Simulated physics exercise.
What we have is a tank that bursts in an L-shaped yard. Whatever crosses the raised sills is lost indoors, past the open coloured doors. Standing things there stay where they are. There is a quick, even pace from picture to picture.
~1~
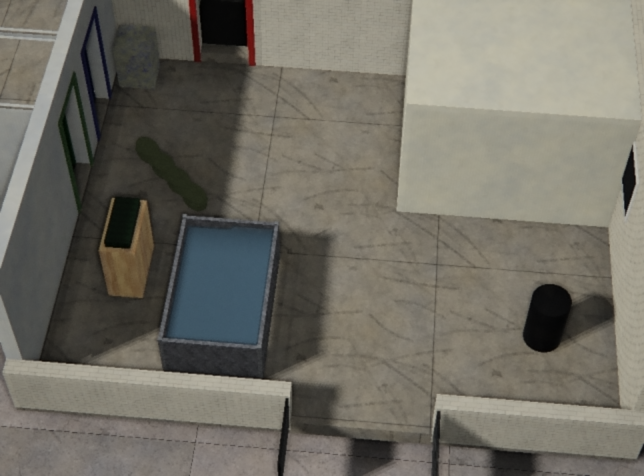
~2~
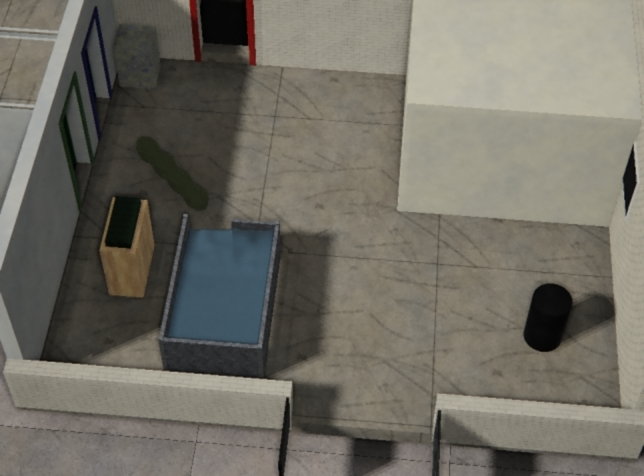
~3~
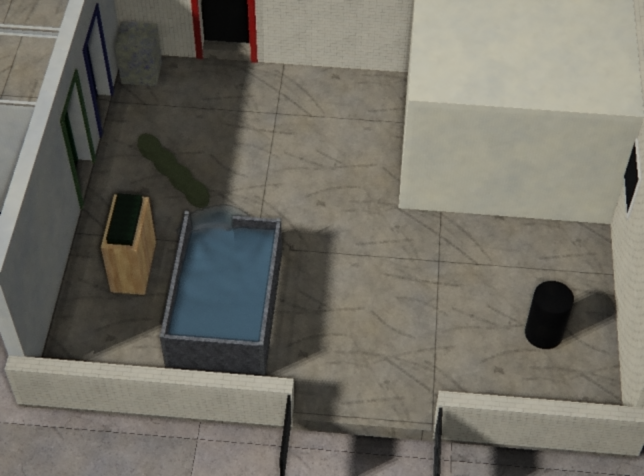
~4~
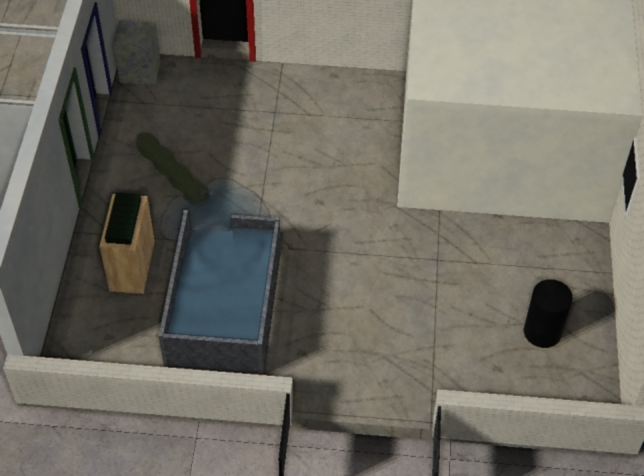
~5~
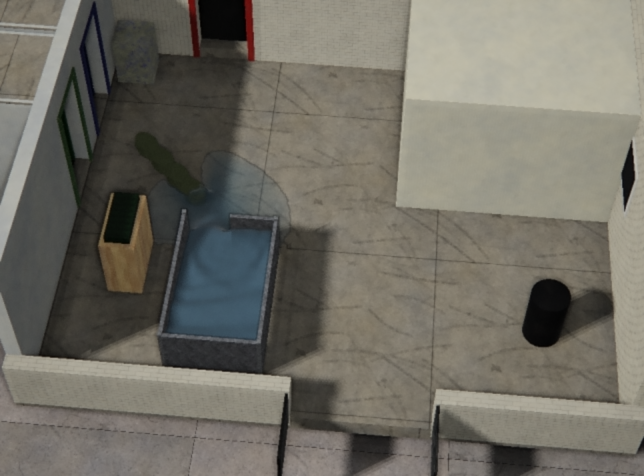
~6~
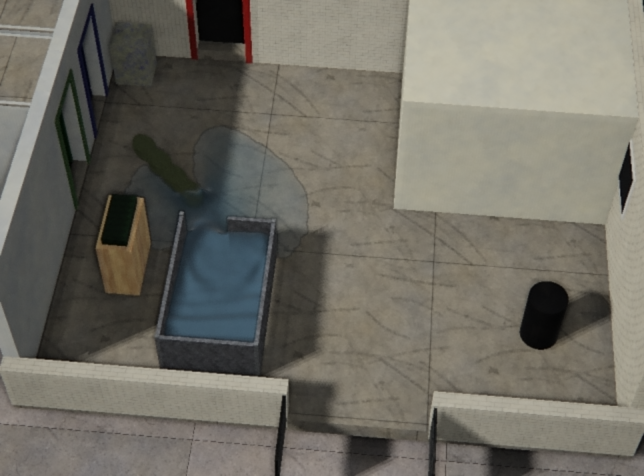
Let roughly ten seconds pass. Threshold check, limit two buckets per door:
Blue door over; red door under; green door over.
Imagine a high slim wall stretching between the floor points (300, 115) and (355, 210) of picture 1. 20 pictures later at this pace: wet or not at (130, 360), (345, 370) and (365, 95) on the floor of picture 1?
Untouched, untouched, submerged.
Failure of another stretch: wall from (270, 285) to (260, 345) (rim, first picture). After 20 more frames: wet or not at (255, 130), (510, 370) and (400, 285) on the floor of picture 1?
Point by point: Unwetted; soaked; soaked.
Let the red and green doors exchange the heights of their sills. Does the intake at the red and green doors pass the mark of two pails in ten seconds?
After that, red door rises above, green door remains below.
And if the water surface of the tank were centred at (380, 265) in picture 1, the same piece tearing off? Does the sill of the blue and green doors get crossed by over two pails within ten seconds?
I'd say blue door crosses the threshold while green door misses the threshold.
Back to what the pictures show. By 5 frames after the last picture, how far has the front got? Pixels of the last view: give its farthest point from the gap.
Close to (291, 69).
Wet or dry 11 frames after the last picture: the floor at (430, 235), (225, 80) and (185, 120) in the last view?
Point 1: Not wet; point 2: Drenched; point 3: Drenched.
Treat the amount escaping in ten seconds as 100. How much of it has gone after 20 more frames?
Near 40 %.
A moment on, water covers 25 % of the floor; the blue door wet at the sill, nothing in, the red door wet at the sill, nothing in, the green door under two buckets in.
Next, water covers 40 % of the floor; the blue door under two buckets in, the red door wet at the sill, nothing in, the green door over two buckets in.
Then, water covers 40 % of the floor; the blue door over two buckets in, the red door wet at the sill, nothing in, the green door far over two buckets in.
Later, water covers 55 % of the floor; the blue door over two buckets in, the red door wet at the sill, nothing in, the green door far over two buckets in.
In the end, water covers 75 % of the floor; the blue door far over two buckets in, the red door wet at the sill, nothing in, the green door far over two buckets in.
